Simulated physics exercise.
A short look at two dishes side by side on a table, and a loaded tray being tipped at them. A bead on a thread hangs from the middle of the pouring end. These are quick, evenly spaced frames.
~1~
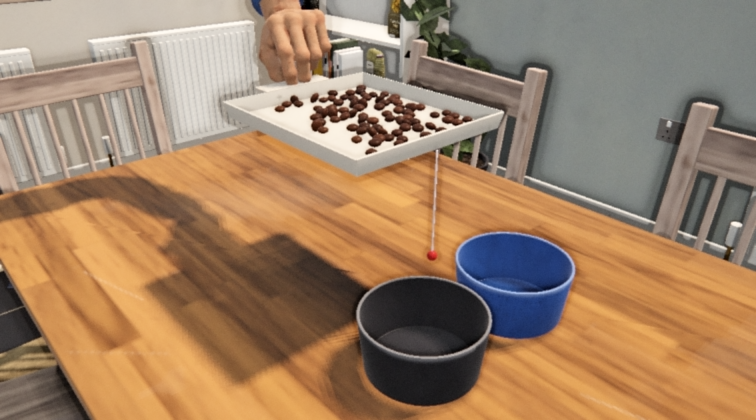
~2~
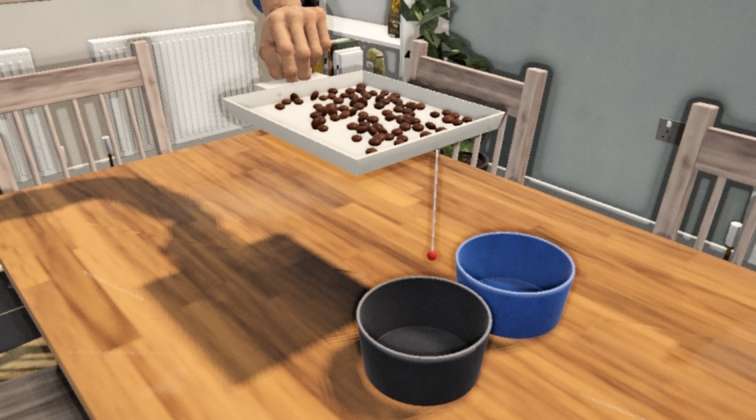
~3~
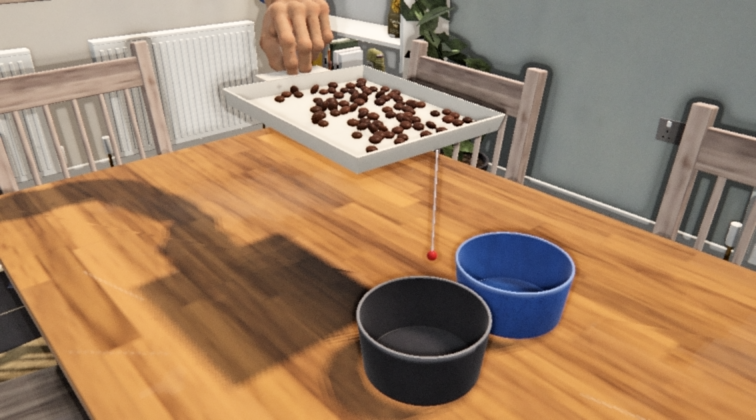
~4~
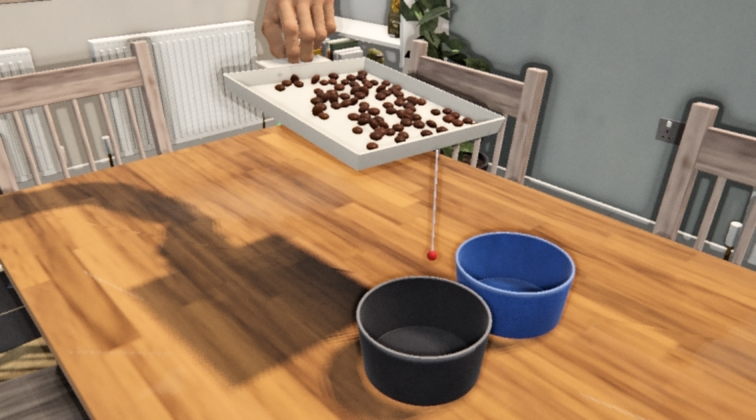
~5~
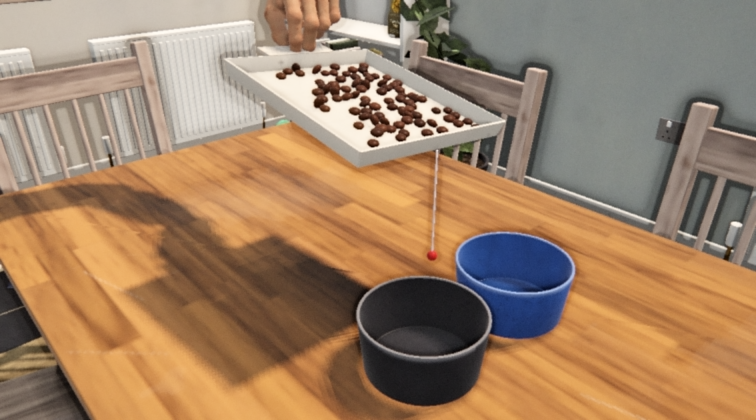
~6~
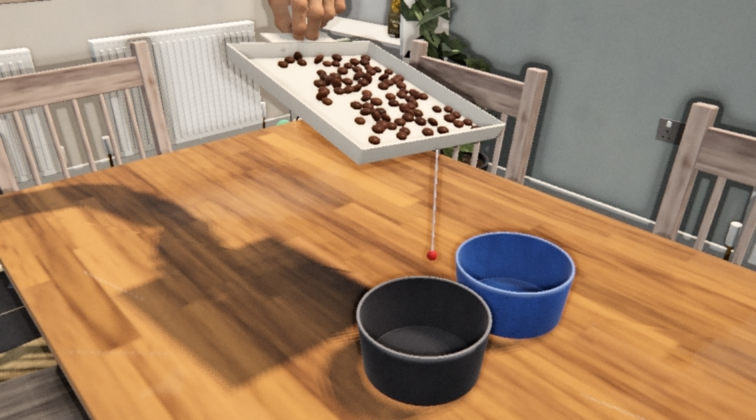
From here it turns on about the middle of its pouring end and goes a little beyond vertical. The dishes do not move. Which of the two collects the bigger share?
The right dish gets more.
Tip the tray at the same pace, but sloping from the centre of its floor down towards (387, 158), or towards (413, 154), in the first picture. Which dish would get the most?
The first try: The dish on the left. The second: The dish on the left.
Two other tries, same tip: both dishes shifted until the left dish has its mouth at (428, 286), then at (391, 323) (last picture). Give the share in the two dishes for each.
First some 100, then 60 per cent.
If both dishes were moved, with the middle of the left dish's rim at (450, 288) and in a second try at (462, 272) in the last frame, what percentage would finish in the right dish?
First some 60, then 20 per cent.
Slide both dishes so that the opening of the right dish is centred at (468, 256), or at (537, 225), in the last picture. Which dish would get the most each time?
In turn: Right; the dish on the left.
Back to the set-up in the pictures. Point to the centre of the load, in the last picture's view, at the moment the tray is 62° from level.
Close to (455, 108).
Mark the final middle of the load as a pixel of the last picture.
Near (508, 298).
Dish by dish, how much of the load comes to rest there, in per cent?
Left dish near 0 in a hundred; right dish near 80.
Just after the last frame, tray tipped steeply; almost all on the tray; just a few in the air.
A moment on, tray tipped past a quarter turn; roughly a quarter on the tray; roughly a third in the right dish; just a few outside both; roughly a third in the air.
Further on, tray tipped past a quarter turn; the larger part in the right dish; roughly a quarter outside both.
When it is over, tray tipped past a quarter turn; not one in the left dish; the larger part in the right dish; roughly a quarter outside both.
